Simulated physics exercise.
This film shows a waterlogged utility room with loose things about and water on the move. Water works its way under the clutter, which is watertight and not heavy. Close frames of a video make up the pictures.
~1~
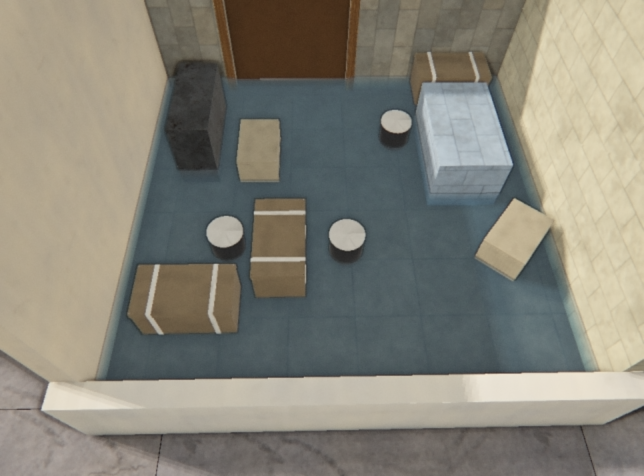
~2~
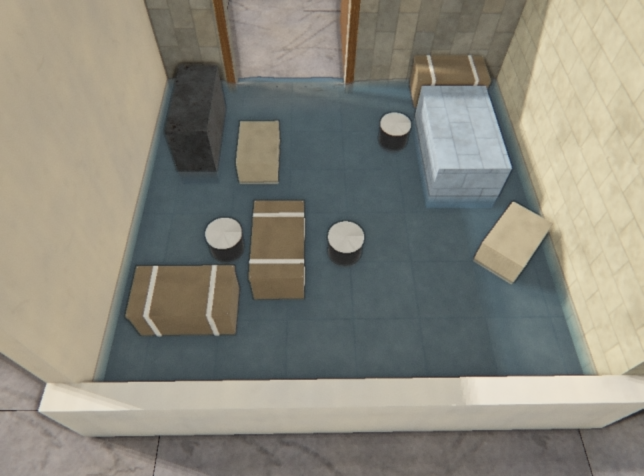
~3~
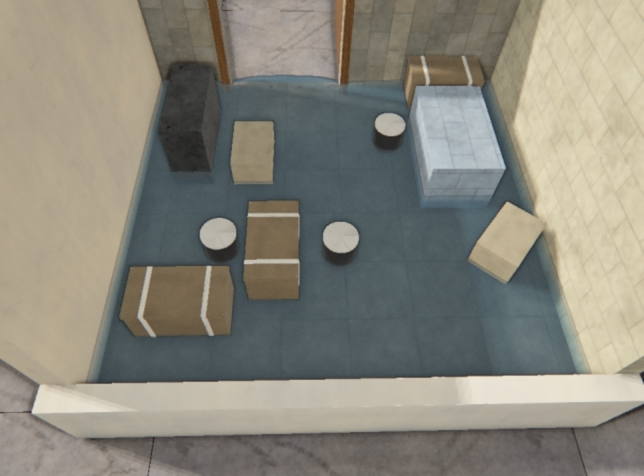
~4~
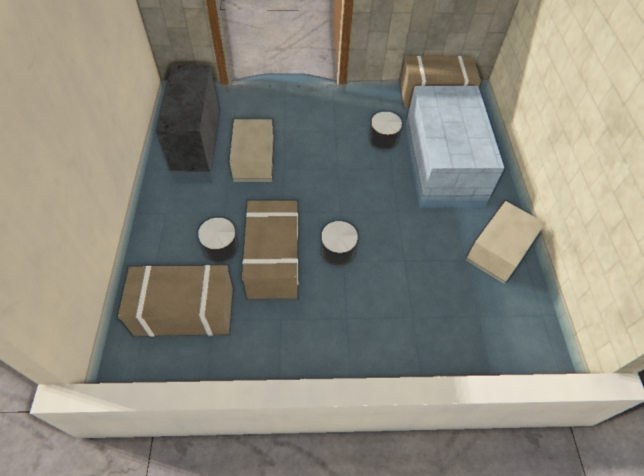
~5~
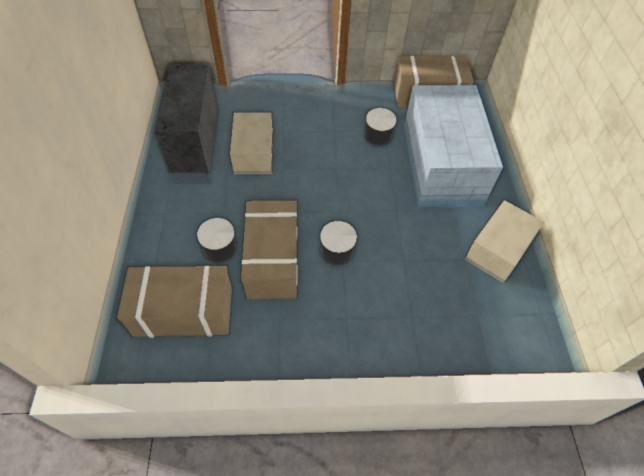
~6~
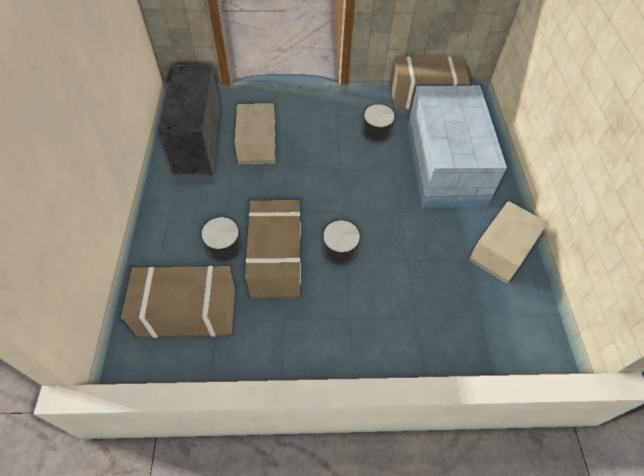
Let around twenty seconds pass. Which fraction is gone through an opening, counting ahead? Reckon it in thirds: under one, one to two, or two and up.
Two and up, in thirds.
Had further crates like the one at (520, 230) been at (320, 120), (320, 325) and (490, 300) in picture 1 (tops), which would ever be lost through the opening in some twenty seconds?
In order: Exits; never exits; never exits.
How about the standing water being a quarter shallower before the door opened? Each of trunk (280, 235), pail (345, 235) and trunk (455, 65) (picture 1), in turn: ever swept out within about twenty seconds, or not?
The first exits, the next exits, the last exits.
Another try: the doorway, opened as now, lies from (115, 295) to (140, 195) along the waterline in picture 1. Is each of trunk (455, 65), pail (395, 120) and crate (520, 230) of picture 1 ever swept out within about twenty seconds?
Going through them in turn: Remains behind; remains behind; remains behind.
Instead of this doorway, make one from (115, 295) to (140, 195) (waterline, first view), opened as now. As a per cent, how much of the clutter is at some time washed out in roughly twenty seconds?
60 in a hundred or thereabouts.
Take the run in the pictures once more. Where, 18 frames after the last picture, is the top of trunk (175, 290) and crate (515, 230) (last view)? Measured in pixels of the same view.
Estimate - first: (187, 240), second: (482, 210).
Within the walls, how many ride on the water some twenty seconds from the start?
So that is 2.
A moment on, 0 of 8 are out; 8 afloat.
Next, 3 of 8 are out; 5 afloat.
Later, 6 of 8 are out; 2 afloat.
In the end, 6 of 8 are out; 2 afloat.
